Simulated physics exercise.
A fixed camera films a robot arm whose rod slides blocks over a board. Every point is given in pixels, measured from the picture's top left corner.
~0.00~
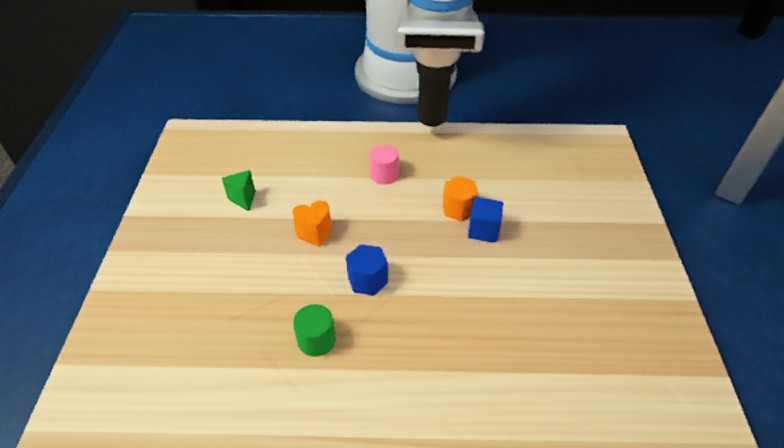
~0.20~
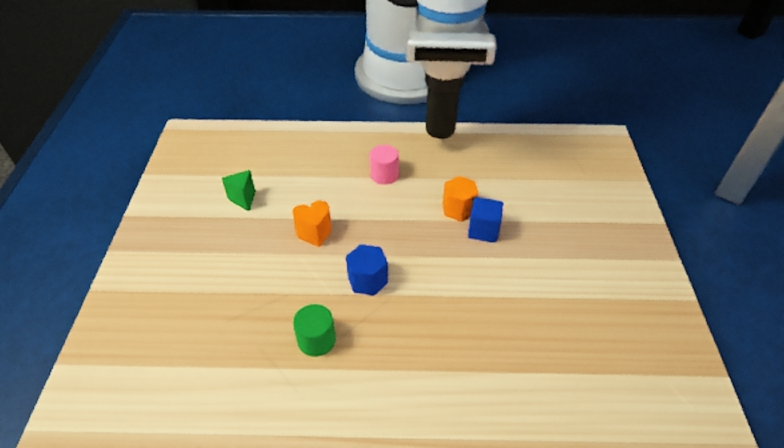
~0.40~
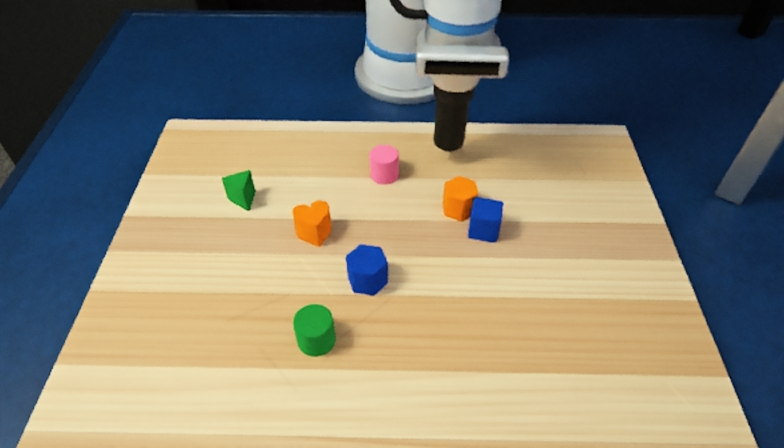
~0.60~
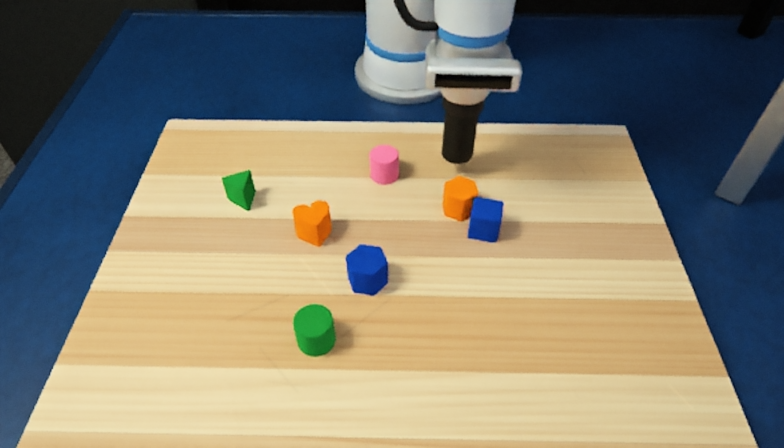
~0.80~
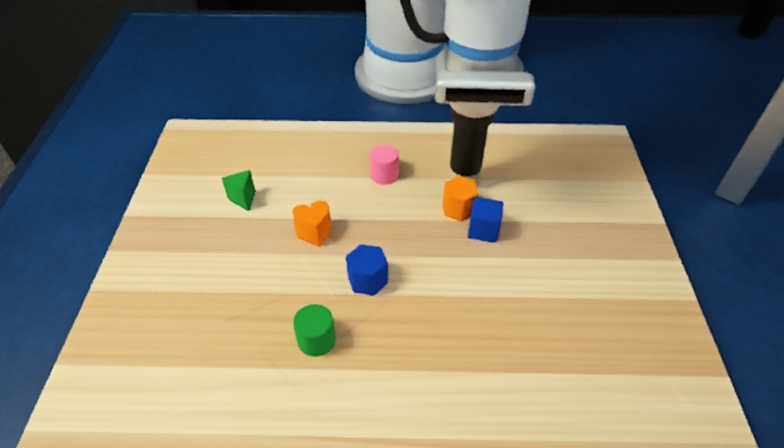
A white and blue robot arm holding a dark rod moves slowly toward the viewer and slightly right over a pale striped wooden board on a blue surface, seen from above by a still camera. A green triangular block, orange heart, pink cylinder, blue hexagon and green cylinder sit left and centre, with an orange hexagon touching a blue cube right of centre. The rod comes close behind that pair, and every block stays still.
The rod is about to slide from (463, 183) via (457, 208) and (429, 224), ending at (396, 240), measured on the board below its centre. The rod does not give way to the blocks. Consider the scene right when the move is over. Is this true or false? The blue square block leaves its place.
My answer: True.
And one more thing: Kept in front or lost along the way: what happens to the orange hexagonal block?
It lies beside or behind the rod.
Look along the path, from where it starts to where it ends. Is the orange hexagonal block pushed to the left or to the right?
It's set to shift left.
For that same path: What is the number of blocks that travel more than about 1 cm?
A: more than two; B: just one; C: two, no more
C - two, no more.
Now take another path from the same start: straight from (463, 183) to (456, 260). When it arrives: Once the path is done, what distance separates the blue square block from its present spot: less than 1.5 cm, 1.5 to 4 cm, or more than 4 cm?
The displacement of the blue square block is 1.5-4 cm.
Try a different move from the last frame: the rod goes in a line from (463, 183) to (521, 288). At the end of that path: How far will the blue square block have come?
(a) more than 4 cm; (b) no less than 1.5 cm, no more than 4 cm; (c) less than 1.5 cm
My answer is option a.
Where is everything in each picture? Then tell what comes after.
The first frame shows rod tip (432, 119); block tops, blue hexagonal block (367, 259); orange hexagonal block (462, 187); blue square block (488, 209).
The second frame shows rod (440, 131); blocks unchanged.
The third frame shows rod (449, 143); blocks unchanged.
The fourth frame shows rod (457, 155); blocks unchanged.
The fifth frame shows rod (466, 167); blue hexagonal block (367, 259); orange hexagonal block (462, 187); blue square block (488, 209).
What follows on the original path. One third of the way, rod (459, 192); orange hexagonal block (453, 210); blue square block (490, 220), turned 50° anticlockwise.
Two thirds of the way, rod (430, 209); orange hexagonal block (439, 229), turned 60° anticlockwise; blue square block (489, 221), turned 55° anticlockwise.
At the end, rod (396, 224); blue hexagonal block in place; orange hexagonal block (431, 235), turned 105° anticlockwise; blue square block (489, 221), turned 55° anticlockwise.
